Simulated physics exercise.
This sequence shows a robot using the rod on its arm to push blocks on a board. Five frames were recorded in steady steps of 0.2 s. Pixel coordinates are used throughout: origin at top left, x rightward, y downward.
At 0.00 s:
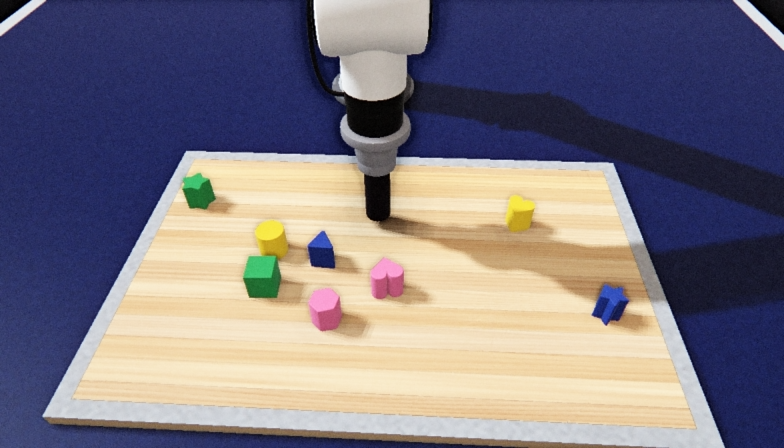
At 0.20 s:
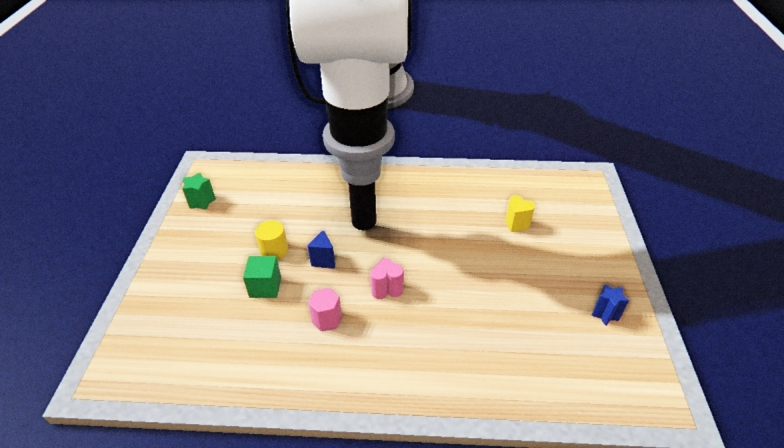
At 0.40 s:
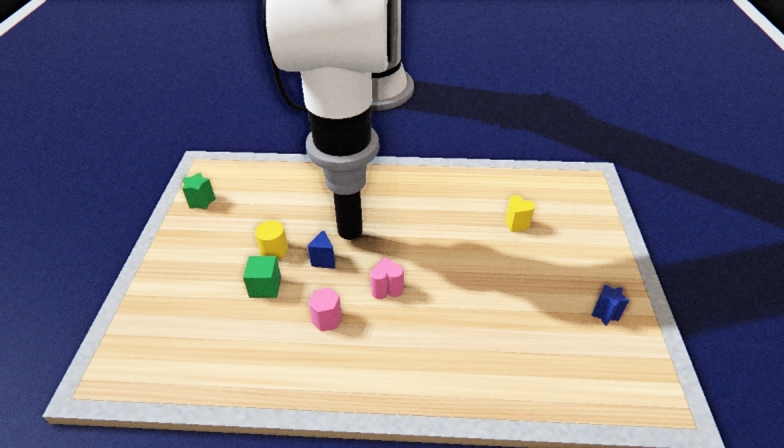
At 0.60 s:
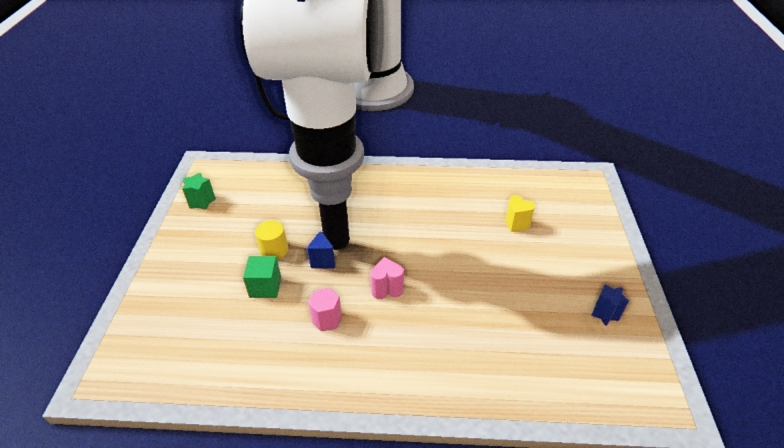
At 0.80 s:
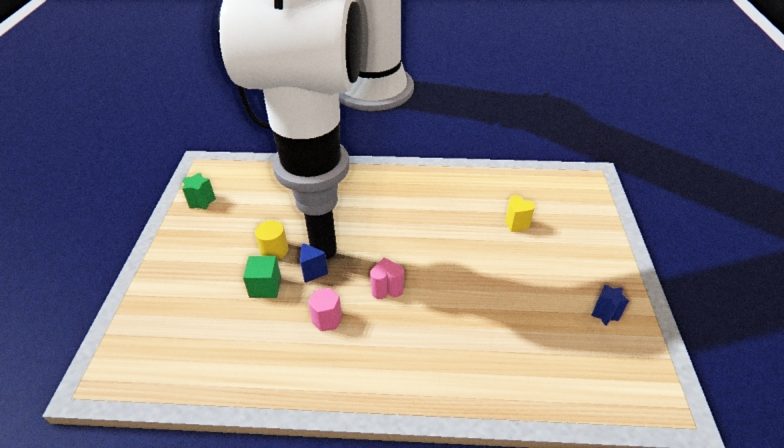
Robot arm lowering its black rod leftward and toward the viewer across a wooden board, nudging a blue triangle among scattered coloured blocks.
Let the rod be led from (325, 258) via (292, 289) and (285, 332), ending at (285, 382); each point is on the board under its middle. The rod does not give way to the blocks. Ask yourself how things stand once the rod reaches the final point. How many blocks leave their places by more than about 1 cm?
Count: 1.
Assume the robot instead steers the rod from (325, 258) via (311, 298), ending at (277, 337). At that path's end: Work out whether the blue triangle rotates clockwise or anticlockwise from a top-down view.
From above, it turns clockwise.
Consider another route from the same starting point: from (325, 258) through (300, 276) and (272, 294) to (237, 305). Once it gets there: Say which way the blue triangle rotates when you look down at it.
Looking from above, the answer is counterclockwise.
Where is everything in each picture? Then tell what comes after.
The first frame shows rod tip (378, 214); block tops, green four-sided block (260, 266); blue triangle (321, 241); pink hexagon (324, 299).
The second frame shows rod (364, 223); blocks unchanged.
The third frame shows rod (350, 232); blocks unchanged.
The fourth frame shows rod (337, 241); blocks unchanged.
The fifth frame shows rod (324, 251); green four-sided block (260, 266); blue triangle (310, 252); pink hexagon (324, 299).
The first path, step by step. One third of the way, rod (290, 283); green four-sided block (257, 268), turned 15° clockwise; blue triangle (272, 287), turned 15° clockwise.
Two thirds of the way, rod (283, 326); green four-sided block (257, 268), turned 15° clockwise; blue triangle (254, 316), turned 50° clockwise.
At the end, rod (283, 376); green four-sided block (257, 268), turned 15° clockwise; blue triangle (254, 316), turned 50° clockwise; pink hexagon in place.
